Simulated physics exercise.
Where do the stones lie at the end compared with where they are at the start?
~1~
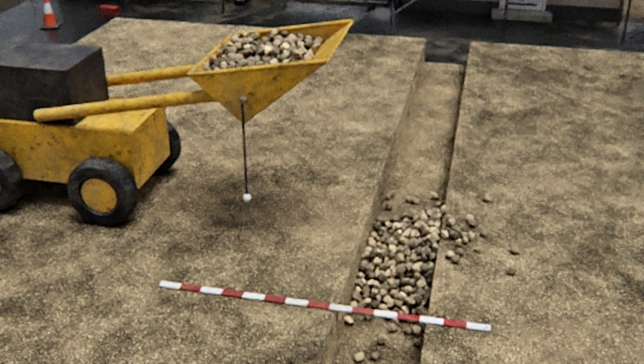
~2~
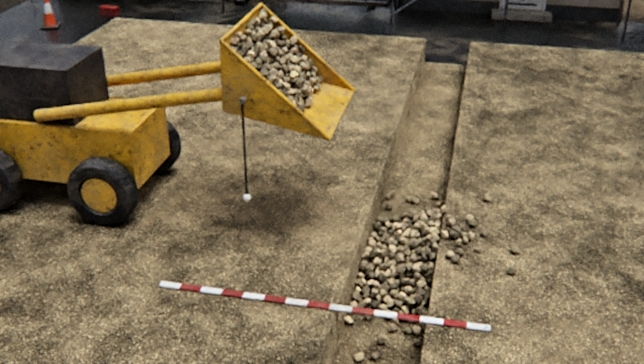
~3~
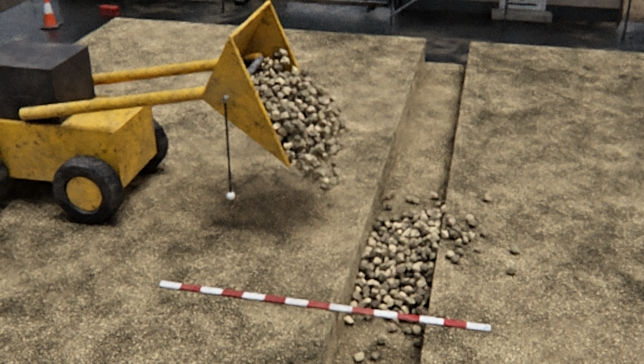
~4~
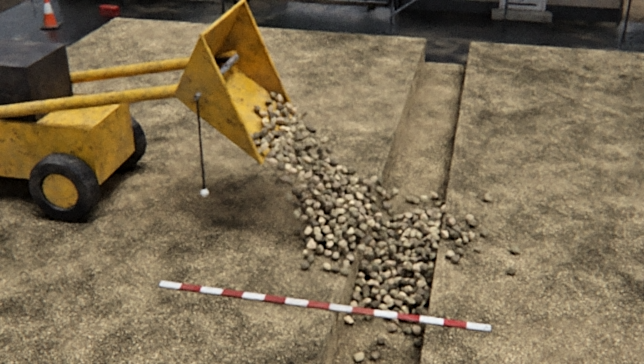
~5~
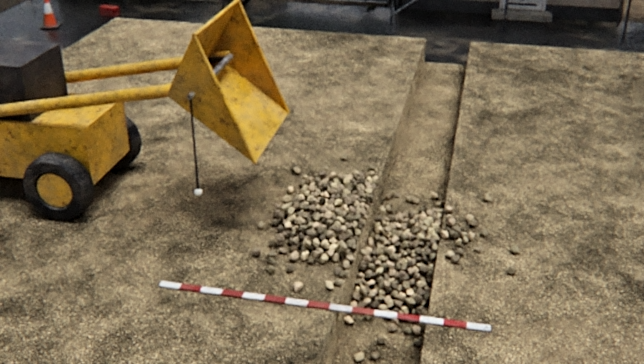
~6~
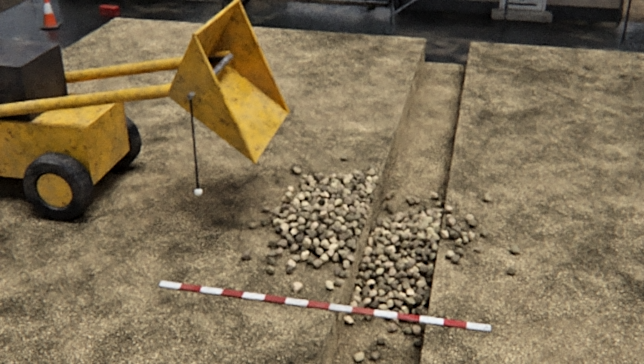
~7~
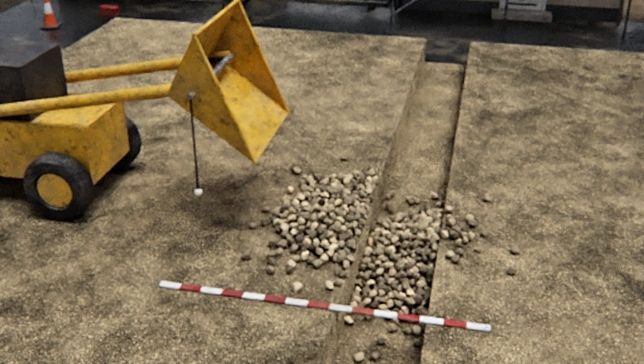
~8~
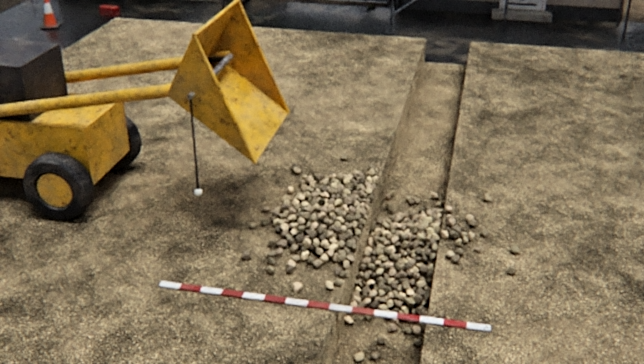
At the start the stones are split between the raised skip at the upper left and the older heap in the trench. By the end they all lie lower down on the ground, in a spread just left of the trench that joins the heap inside it.
